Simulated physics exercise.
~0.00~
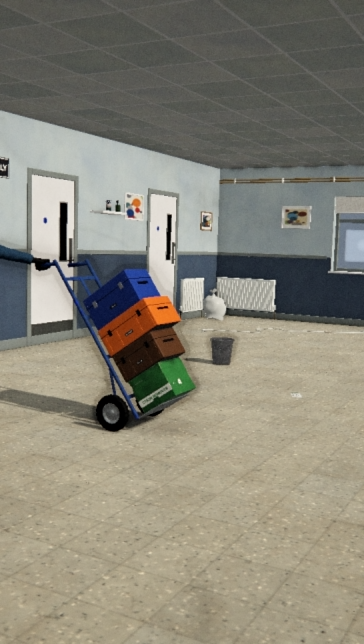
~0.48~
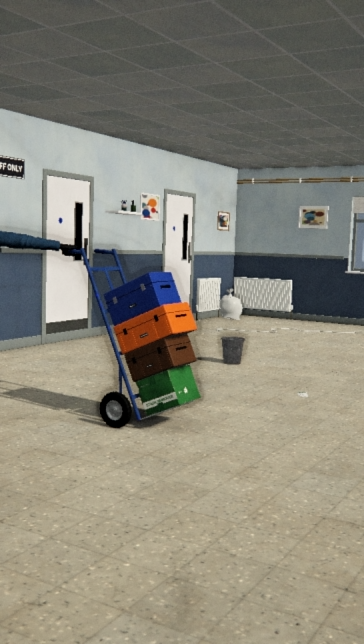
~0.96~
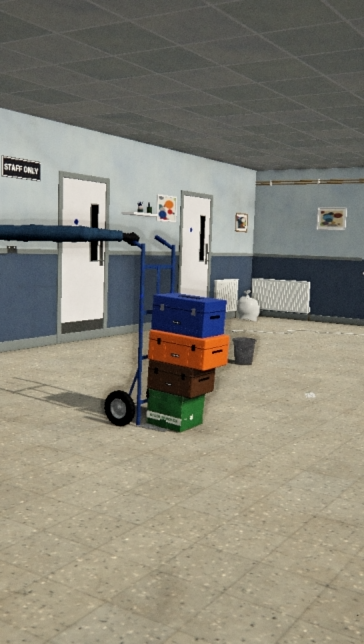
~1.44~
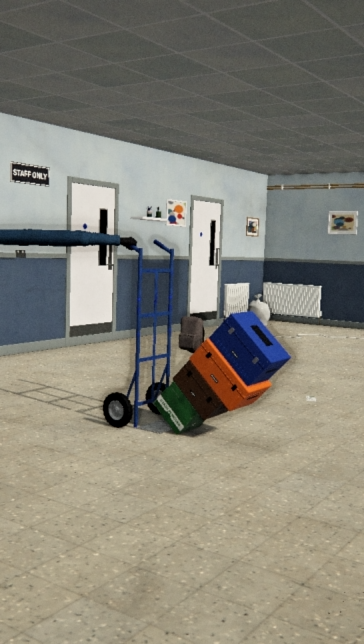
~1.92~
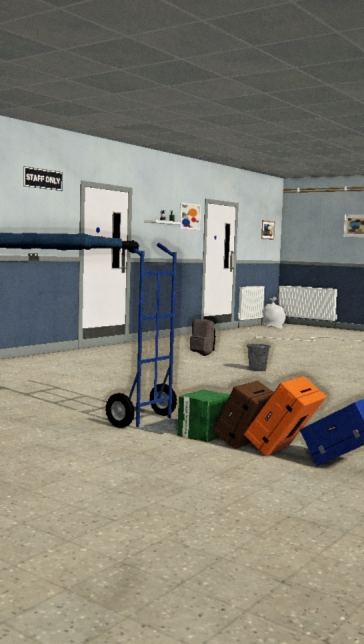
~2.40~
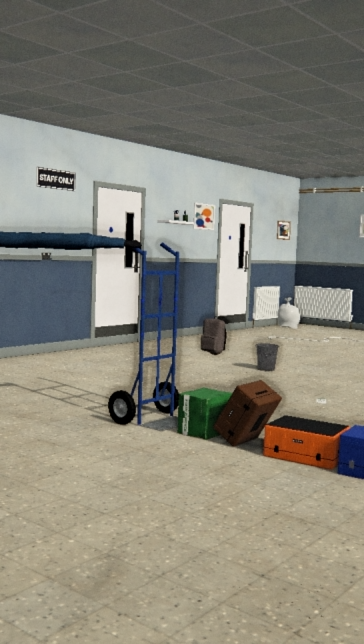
A blue two-wheeled hand truck, gripped by a blue-sleeved arm from the left, leans back with a stack of four boxes in a room with white doors and blue-and-pale walls. It swings upright, bringing the green box at the bottom, the brown and orange ones, and the blue one on top nearly level. The truck then stands still, but the whole stack pitches forward to the right. The boxes spill apart across the floor, the blue one landing farthest away. Finally, the green box lies on its side at the truck's foot, the brown one leans against it, and the orange and blue ones rest beyond.
